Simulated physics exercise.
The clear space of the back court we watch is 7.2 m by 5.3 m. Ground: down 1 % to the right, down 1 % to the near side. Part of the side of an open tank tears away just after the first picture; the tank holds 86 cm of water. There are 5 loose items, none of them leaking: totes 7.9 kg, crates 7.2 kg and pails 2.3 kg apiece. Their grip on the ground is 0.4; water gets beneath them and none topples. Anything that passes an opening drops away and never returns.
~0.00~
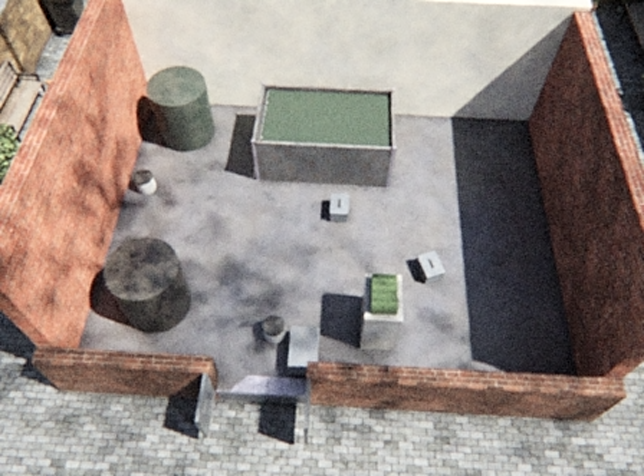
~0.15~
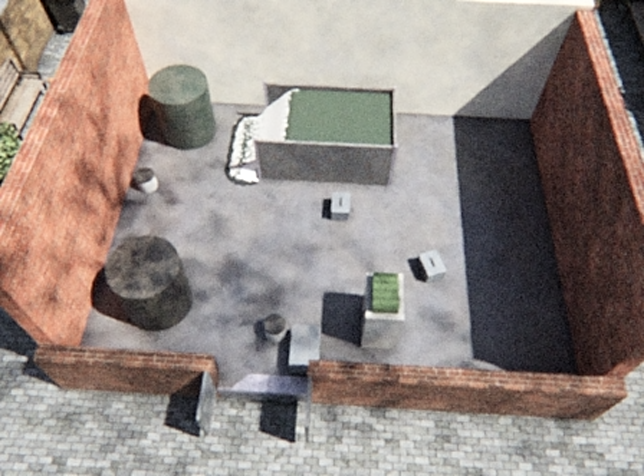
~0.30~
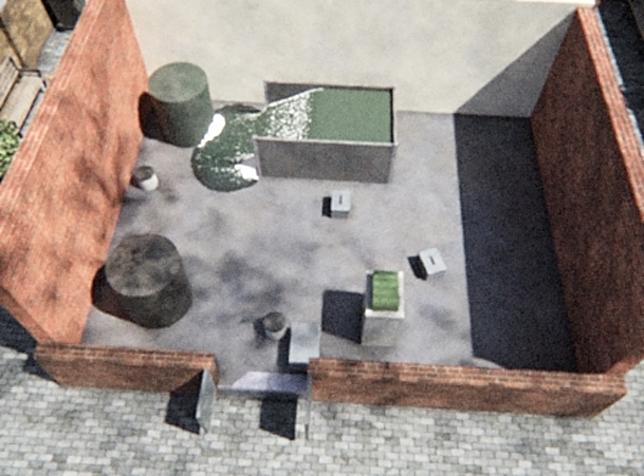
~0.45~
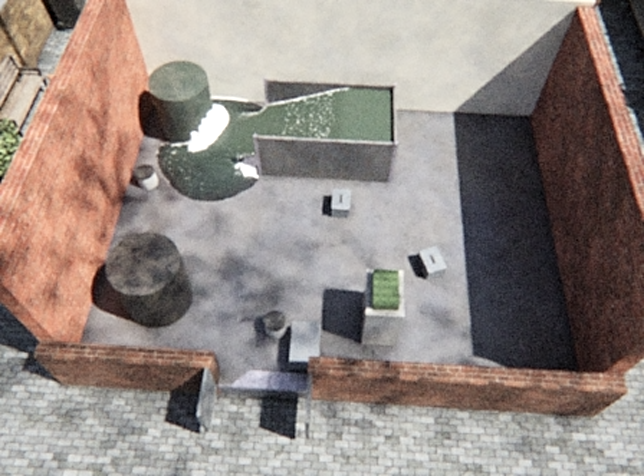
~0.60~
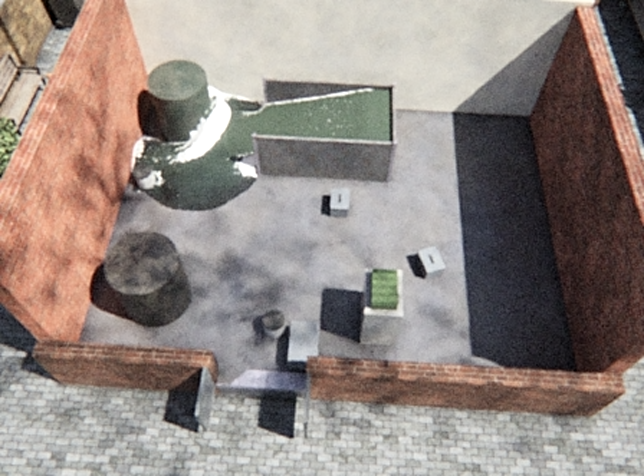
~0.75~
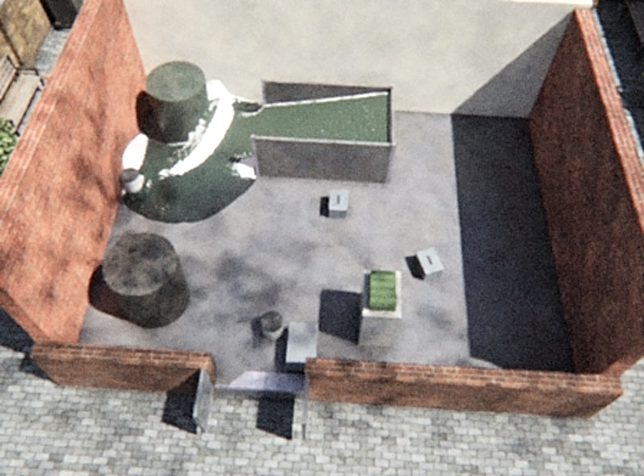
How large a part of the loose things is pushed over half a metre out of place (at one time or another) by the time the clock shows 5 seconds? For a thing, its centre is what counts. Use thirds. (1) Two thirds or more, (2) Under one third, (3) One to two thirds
Two thirds or more (1).
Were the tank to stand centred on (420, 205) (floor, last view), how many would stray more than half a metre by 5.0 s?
4.
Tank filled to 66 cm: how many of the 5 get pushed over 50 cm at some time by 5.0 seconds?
Then the count would be 3.
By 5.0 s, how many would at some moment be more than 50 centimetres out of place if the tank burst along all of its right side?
You'd get 3 in that case.
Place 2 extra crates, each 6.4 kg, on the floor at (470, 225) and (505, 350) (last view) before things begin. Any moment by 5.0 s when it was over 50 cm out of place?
One by one I'd say not that far and not that far.
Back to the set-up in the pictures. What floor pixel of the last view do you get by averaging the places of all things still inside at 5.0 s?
That lands at roughly (402, 246).
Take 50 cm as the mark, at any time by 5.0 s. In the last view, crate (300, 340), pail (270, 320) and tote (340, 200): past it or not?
Listed in sequence: Higher; higher; lower for the last.
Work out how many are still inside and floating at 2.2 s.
I get 1.
After 1.1 s 1 of 5 are over 50 cm from their spots; 1 afloat.
After 2.2 s 1 of 5 are over 50 cm from their spots; 1 afloat.
After 3.5 s 3 of 5 are over 50 cm from their spots; 2 afloat.
After 5.0 s 4 of 5 are over 50 cm from their spots, and 4 have been at some point; 2 afloat.
